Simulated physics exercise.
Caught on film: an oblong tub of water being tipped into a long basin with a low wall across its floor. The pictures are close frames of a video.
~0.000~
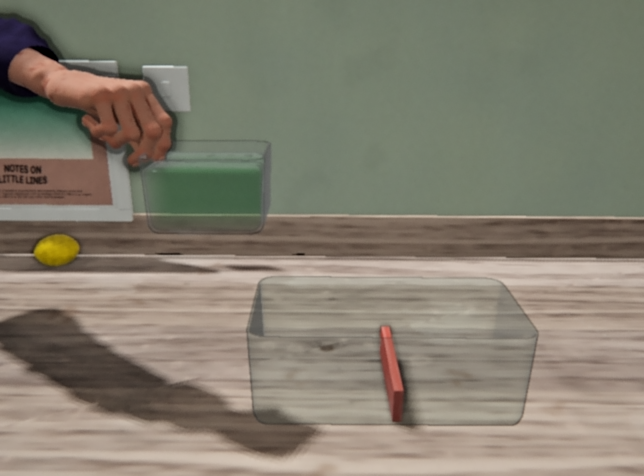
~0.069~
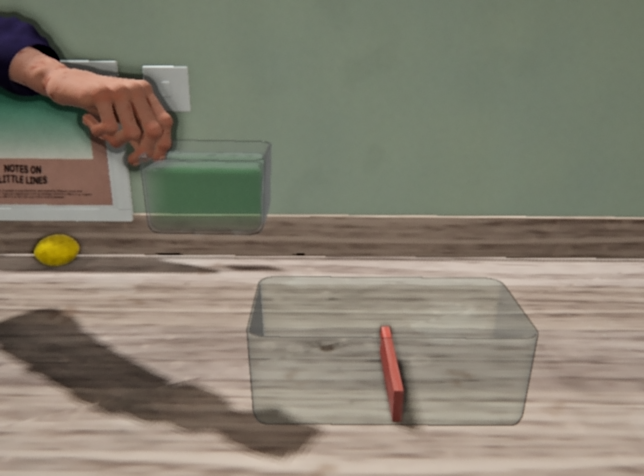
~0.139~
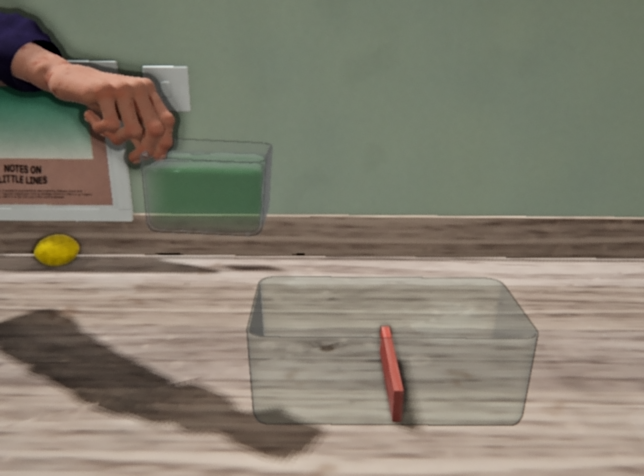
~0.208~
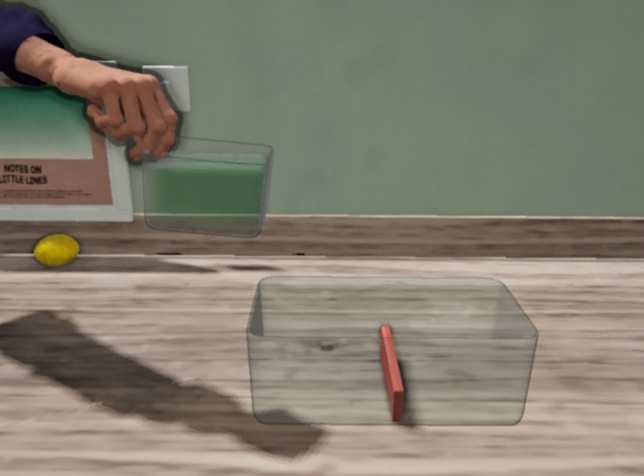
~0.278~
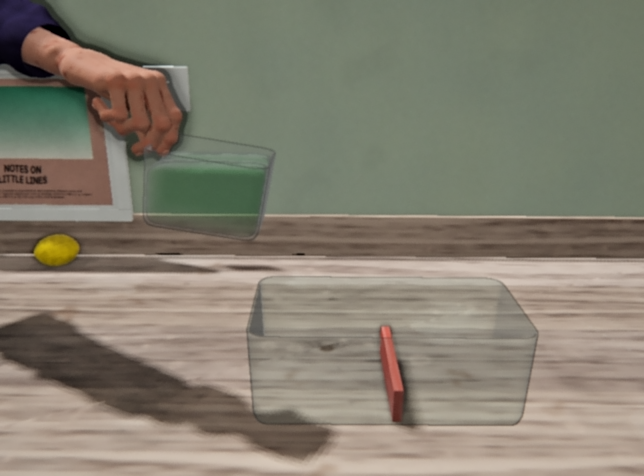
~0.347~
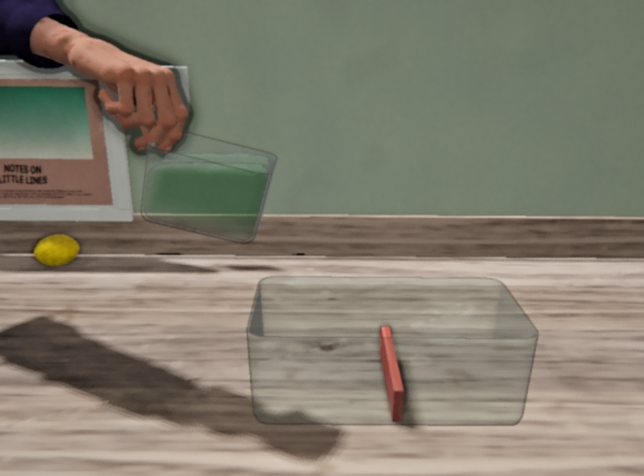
At the start, a hand holds a clear tub of green liquid level above a long, clear basin with a low red wall across its floor, a yellow lemon lying to the left. The tub stays almost still, then the hand shifts slightly right and tilts it modestly, its right side dipping lower.
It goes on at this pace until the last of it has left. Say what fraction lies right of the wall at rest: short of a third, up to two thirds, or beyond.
In the end less than a third is right of the wall.
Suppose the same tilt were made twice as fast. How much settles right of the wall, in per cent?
Near 10 %.
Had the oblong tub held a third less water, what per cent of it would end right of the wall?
Some 5 per cent.
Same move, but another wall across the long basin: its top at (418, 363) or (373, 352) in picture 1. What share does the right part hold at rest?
In turn 15 and 0 in a hundred.
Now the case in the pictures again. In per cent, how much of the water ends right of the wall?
Some 5 per cent.
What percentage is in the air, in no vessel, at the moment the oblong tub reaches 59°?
About 25 per cent.
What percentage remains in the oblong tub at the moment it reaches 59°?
About 60 per cent.
A moment on, the oblong tub is tipped part way and 60 per cent is still to pour, 14 is left of the wall and 0 right of it.
Next, the oblong tub is tipped on its side and 17 per cent is still to pour, 70 is left of the wall and 3 right of it.
Then the oblong tub is tipped on its side and 3 per cent is still to pour, 88 is left of the wall and 5 right of it.
Later the oblong tub is tipped on its side and 0 per cent is still to pour, 93 is left of the wall and 5 right of it.
Finally, 93 per cent lies left of the wall, 5 right of it and 1 outside.
